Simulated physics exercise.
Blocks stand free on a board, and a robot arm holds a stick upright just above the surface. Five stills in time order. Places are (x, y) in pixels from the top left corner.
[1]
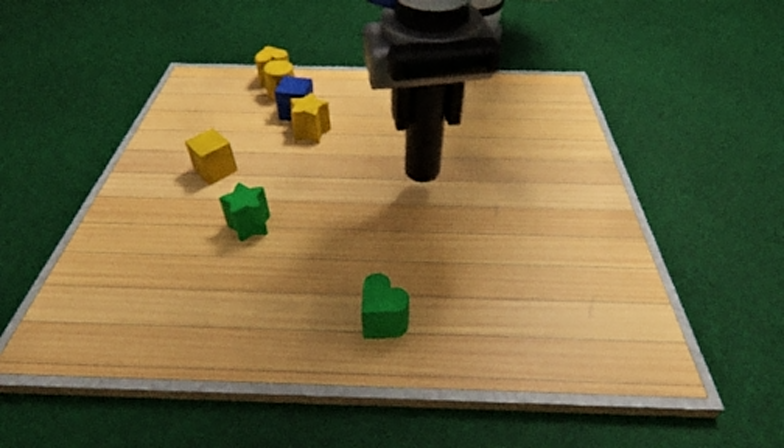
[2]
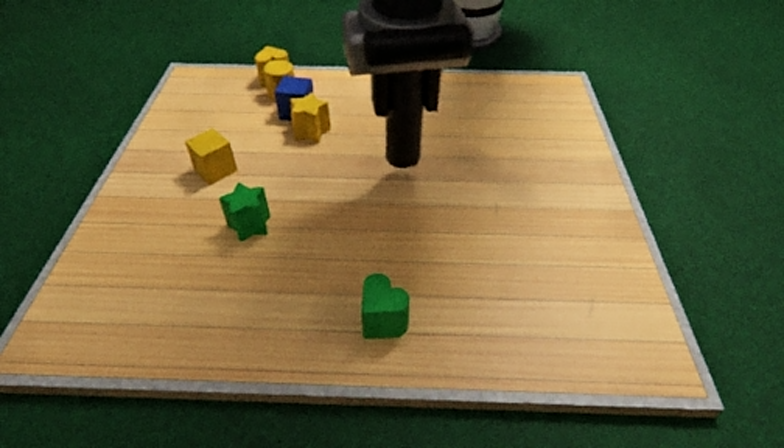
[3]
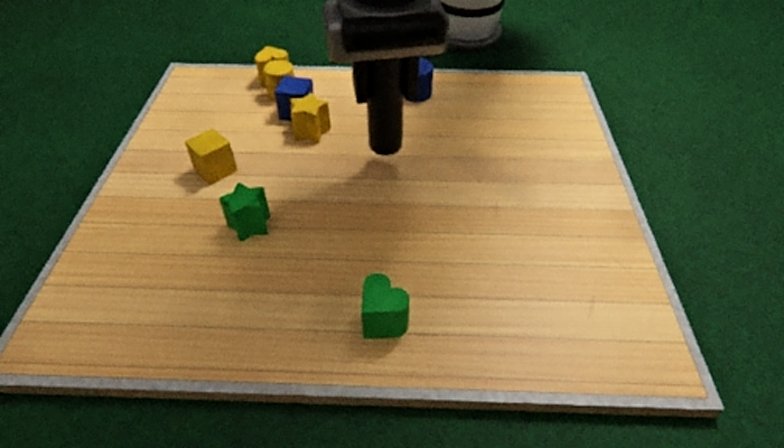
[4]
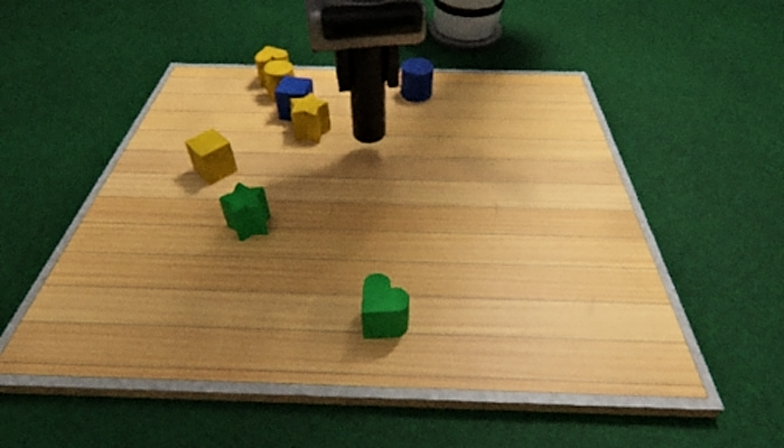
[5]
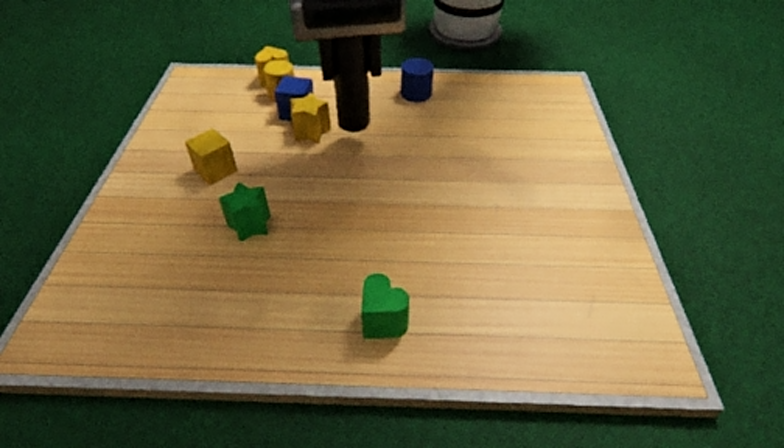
Robot arm moving a dark stick left and away above a wooden board of scattered coloured blocks, revealing a blue block behind.
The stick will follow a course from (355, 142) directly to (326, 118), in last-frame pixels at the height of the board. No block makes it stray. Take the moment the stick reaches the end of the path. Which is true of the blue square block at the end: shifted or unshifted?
It is carried off its spot.
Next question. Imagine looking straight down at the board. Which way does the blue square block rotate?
It spins with the clock.
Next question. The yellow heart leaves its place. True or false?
False
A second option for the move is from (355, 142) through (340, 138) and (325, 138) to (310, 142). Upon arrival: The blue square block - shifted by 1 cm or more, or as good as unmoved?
In the end it has been moved.
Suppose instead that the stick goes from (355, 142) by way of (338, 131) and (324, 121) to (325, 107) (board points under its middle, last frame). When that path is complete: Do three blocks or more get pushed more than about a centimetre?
In short: No.
What follows on the original path. Halfway along, stick (338, 112); blue square block (291, 84); yellow star block (304, 103), turned 15° anticlockwise.
At the end, stick (325, 101); yellow heart in place; yellow disc in place; blue square block (283, 84), turned 40° clockwise; yellow star block (299, 101), turned 65° anticlockwise.
